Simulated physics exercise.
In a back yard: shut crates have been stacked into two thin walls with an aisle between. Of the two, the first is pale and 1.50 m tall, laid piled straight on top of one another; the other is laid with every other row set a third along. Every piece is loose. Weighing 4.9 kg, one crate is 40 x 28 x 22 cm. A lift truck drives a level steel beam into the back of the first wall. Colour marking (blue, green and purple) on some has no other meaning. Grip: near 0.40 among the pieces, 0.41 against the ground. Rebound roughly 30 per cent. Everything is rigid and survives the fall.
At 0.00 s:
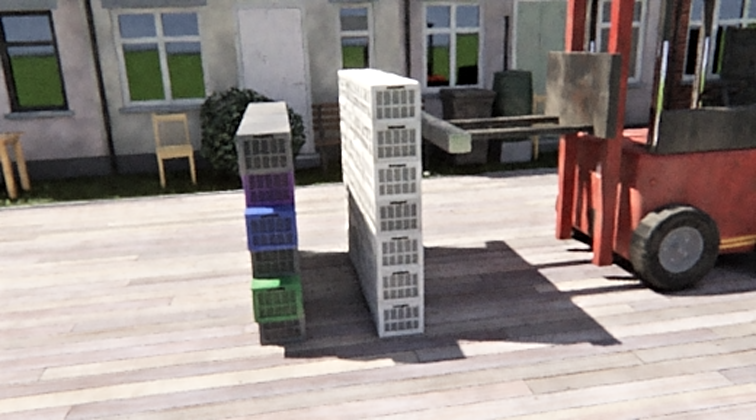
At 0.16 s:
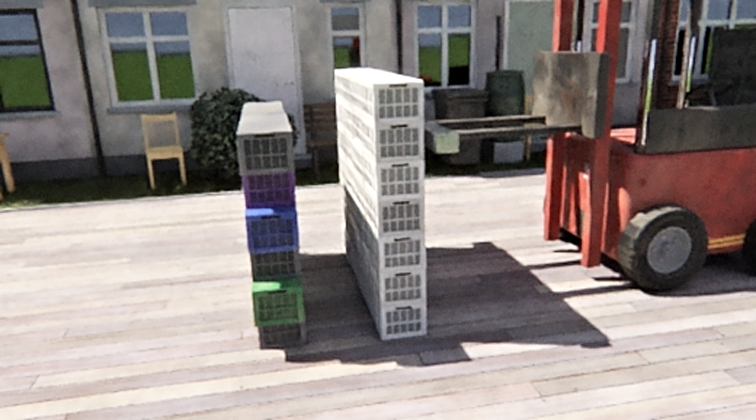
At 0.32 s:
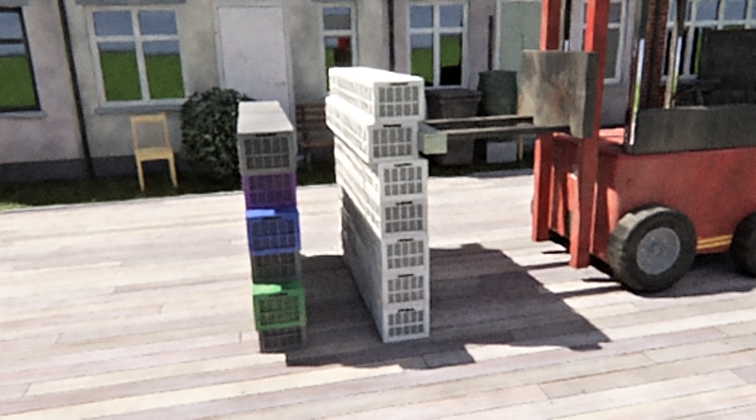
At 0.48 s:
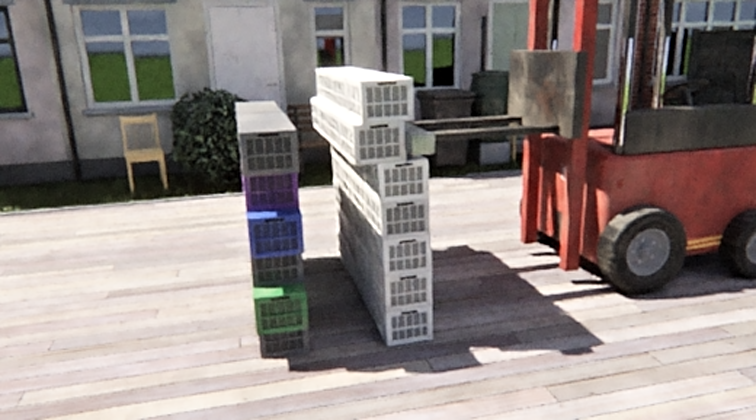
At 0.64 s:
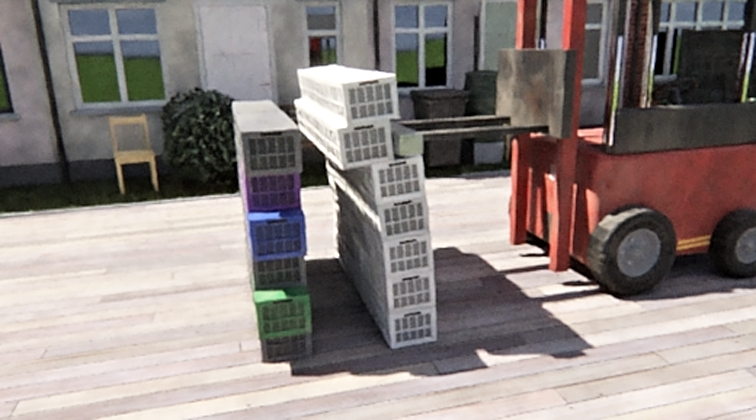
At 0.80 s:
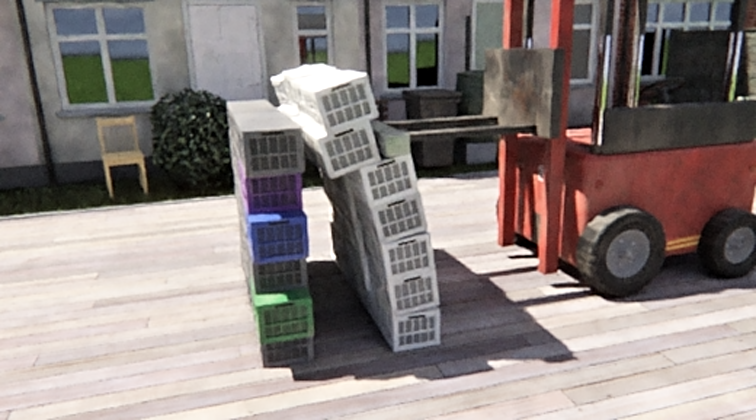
To begin with, a pale wall of stacked crates stands upright beside a darker stack with blue, purple and green crates, while a red lift truck holds a level beam at its right. The truck moves left, the beam shoves the upper pale crates leftward, and the pale wall leans toward the darker stack.
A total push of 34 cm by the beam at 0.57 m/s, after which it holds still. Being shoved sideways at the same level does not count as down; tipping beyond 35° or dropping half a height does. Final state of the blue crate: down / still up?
Down.
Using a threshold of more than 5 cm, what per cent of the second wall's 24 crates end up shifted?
55 %.
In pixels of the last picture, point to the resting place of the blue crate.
About (83, 360) in the last picture.
After 1.30 s, 6 of the pale wall down; none of the 24 crates of the second wall down, 22 disturbed; blue crate 4° from how it stood; purple crate 4° from how it stood.
After 1.98 s, 11 of the pale wall down; 1 of the 24 crates of the second wall down; blue crate 23° from how it stood; purple crate 23° from how it stood.
After 2.66 s, 11 of the pale wall down; 10 of the 24 crates of the second wall down; blue crate on its side; green crate 72° from how it stood, 16 cm lower.
In the end (4.2 s), 11 of the pale wall down; 10 of the 24 crates of the second wall down; blue crate on its side; green crate on its side; purple crate on its side. From the last view, middles, blue crate near (83, 361), green crate near (210, 344).
